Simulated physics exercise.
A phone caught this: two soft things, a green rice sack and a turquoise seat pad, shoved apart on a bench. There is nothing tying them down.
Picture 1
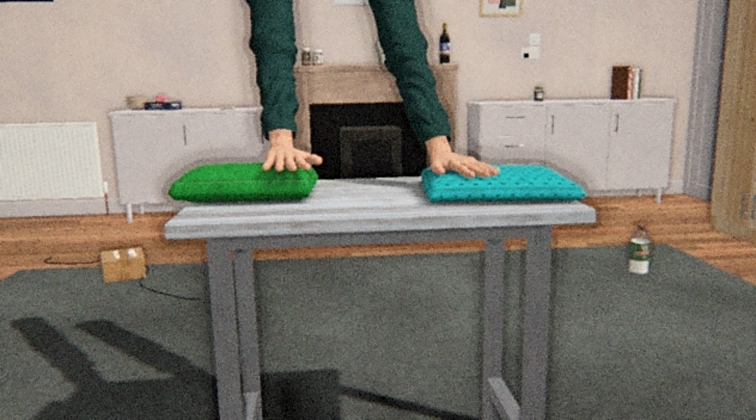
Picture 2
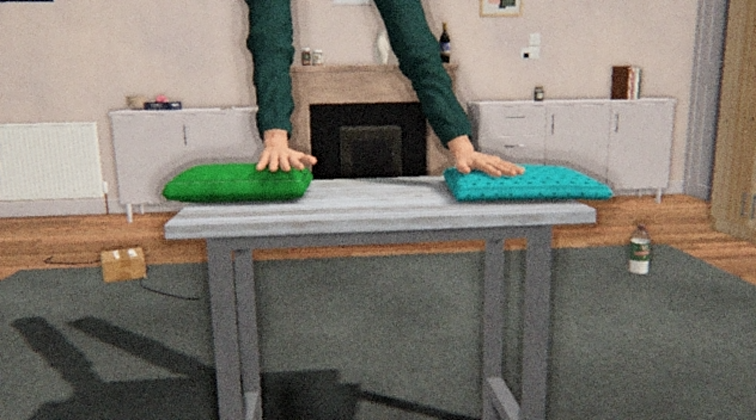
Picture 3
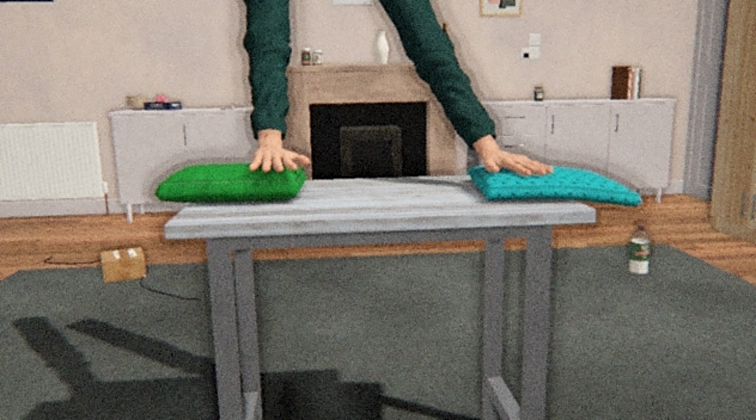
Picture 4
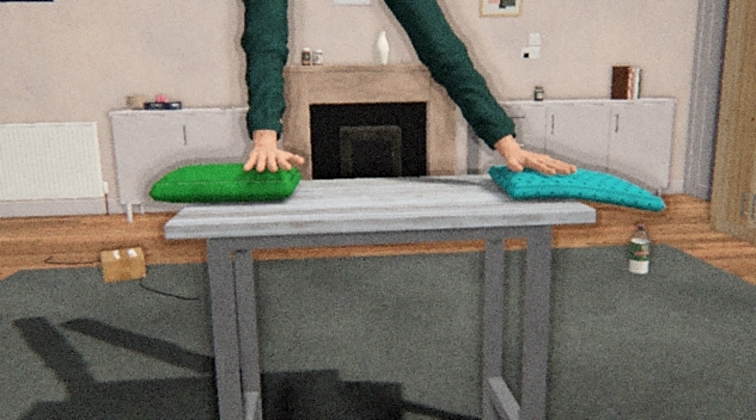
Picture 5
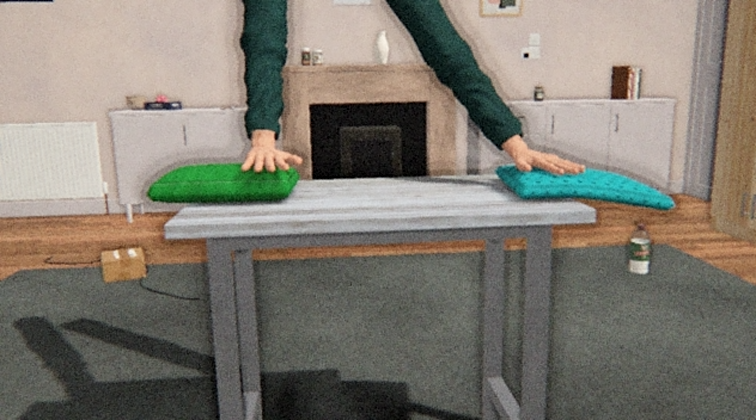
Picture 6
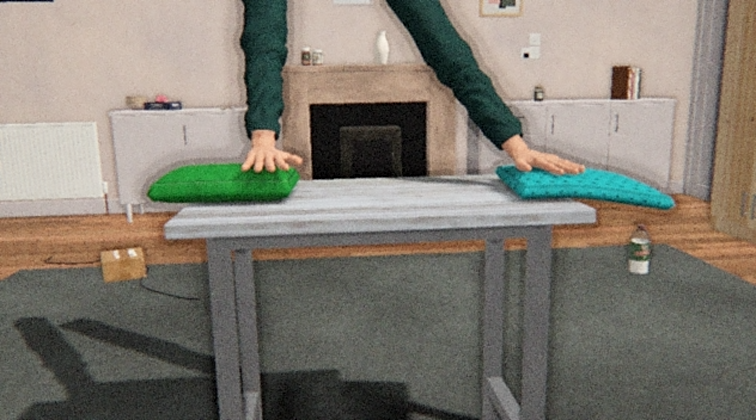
Two hands pushed a green cushion and a turquoise one apart on a bench, the green shifting slightly left while the turquoise slid farther right, its outer end drooping past the edge.
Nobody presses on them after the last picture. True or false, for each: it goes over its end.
One by one, the green rice sack false, it stays; the turquoise seat pad true, it falls.
Then, 0.32 s after the last picture, rice sack lying still; seat pad falling near (571, 219).
Then, 0.58 s after the last picture, rice sack lying still; seat pad falling near (563, 383).
At rest, rice sack lying still; seat pad on the floor. The green rice sack holds its place and the turquoise seat pad slumps off the end.
